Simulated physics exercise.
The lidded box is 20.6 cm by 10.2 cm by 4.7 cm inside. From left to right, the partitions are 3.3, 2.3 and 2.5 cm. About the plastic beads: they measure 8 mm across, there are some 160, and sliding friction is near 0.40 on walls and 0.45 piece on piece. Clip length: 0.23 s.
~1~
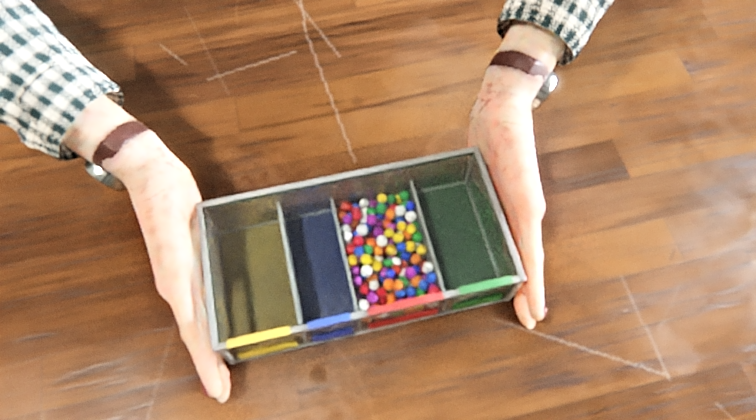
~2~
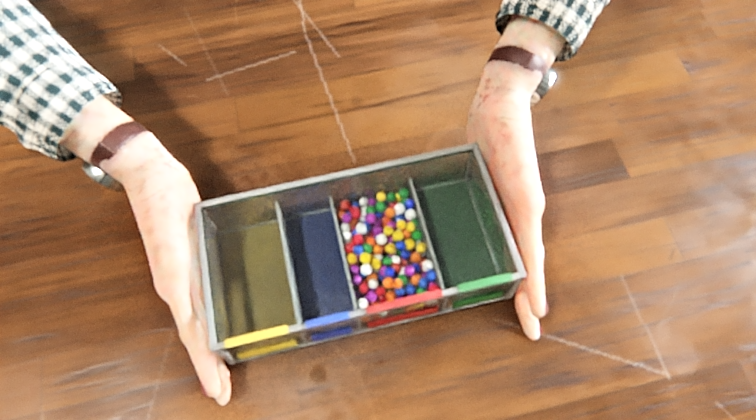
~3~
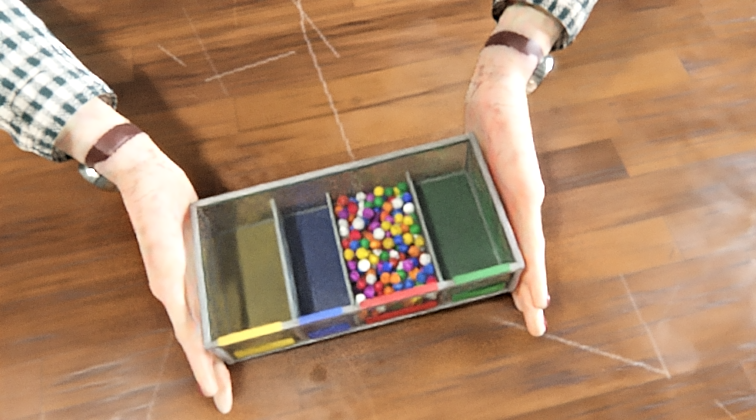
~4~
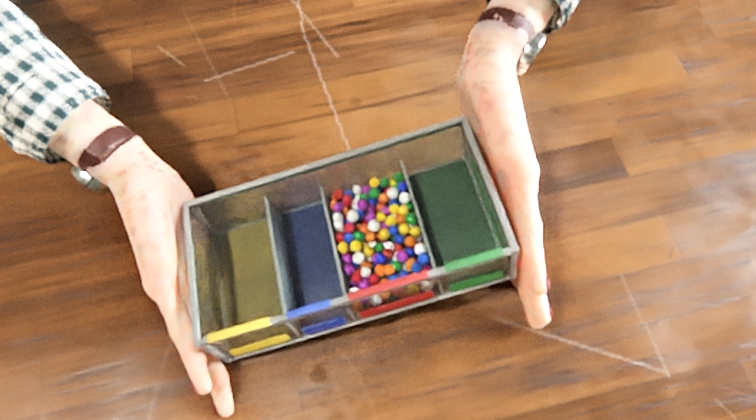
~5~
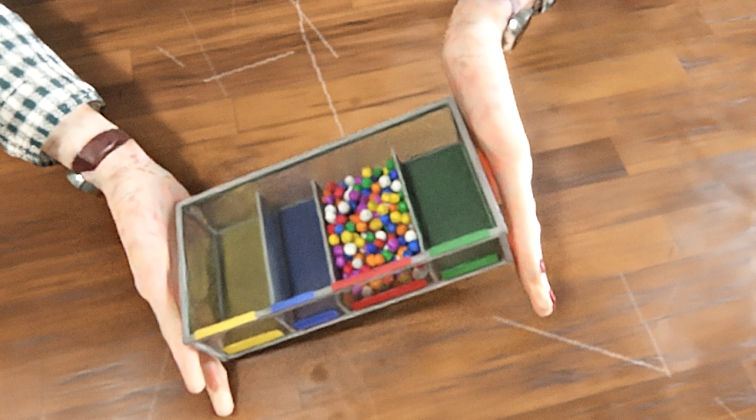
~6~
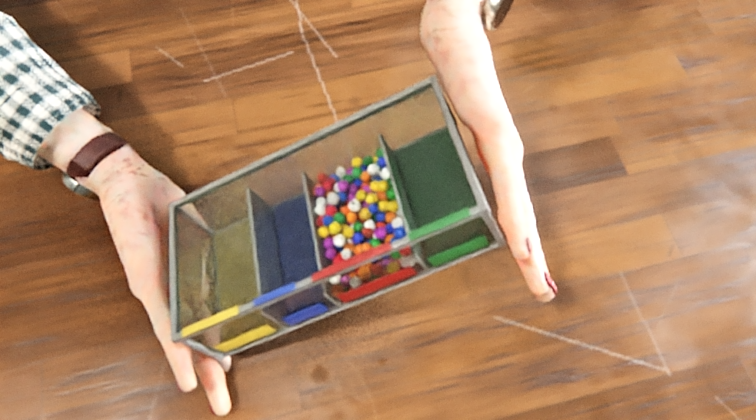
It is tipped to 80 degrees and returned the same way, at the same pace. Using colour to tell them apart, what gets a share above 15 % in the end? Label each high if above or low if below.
Red compartment: High; blue compartment: High; green compartment: Low; yellow compartment: High.
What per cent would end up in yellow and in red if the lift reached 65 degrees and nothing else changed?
Yellow 15 %, red 65 %.
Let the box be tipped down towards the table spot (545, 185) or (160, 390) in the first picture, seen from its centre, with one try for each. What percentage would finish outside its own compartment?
Around 45 % for the first direction, around 65 % for the second.
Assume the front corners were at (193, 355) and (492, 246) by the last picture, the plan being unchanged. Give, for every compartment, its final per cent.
Final shares, in per cent - red: 45, blue: 20, green: 0, yellow: 35.
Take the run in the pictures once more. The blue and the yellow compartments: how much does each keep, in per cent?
Blue 35 %, yellow 35 %.
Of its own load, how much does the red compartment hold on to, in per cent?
I'd put it at roughly 30 per cent.
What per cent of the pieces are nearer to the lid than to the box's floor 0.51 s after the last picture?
Around 50 in a hundred, give or take.
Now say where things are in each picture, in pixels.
The first picture shows box tilt 0 degrees, front corners at (219, 345) and (518, 276); red 100 %.
The second picture shows box tilt 1 degrees, front corners at (217, 344) and (518, 273).
The third picture shows box tilt 5 degrees, front corners at (211, 343) and (517, 264), lowest corner left back.
The fourth picture shows box tilt 11 degrees, front corners at (201, 340) and (511, 248), lowest corner left back.
The fifth picture shows box tilt 17 degrees, front corners at (190, 337) and (498, 228), lowest corner left back.
The sixth picture shows box tilt 24 degrees, front corners at (178, 335) and (480, 207), lowest corner left back; red 100 %.
Then, 0.51 s after the last picture, tilt 78 degrees; red 60 %, blue 20 %, yellow 20 %.
Then, 0.85 s after the last picture, tilt 31 degrees; red 30 %, blue 35 %, yellow 35 %.
Then, 1.28 s after the last picture, tilt 0 degrees; red 30 %, blue 35 %, yellow 35 %.
In the end, red 30 %, blue 35 %, green 0 %, yellow 35 %.
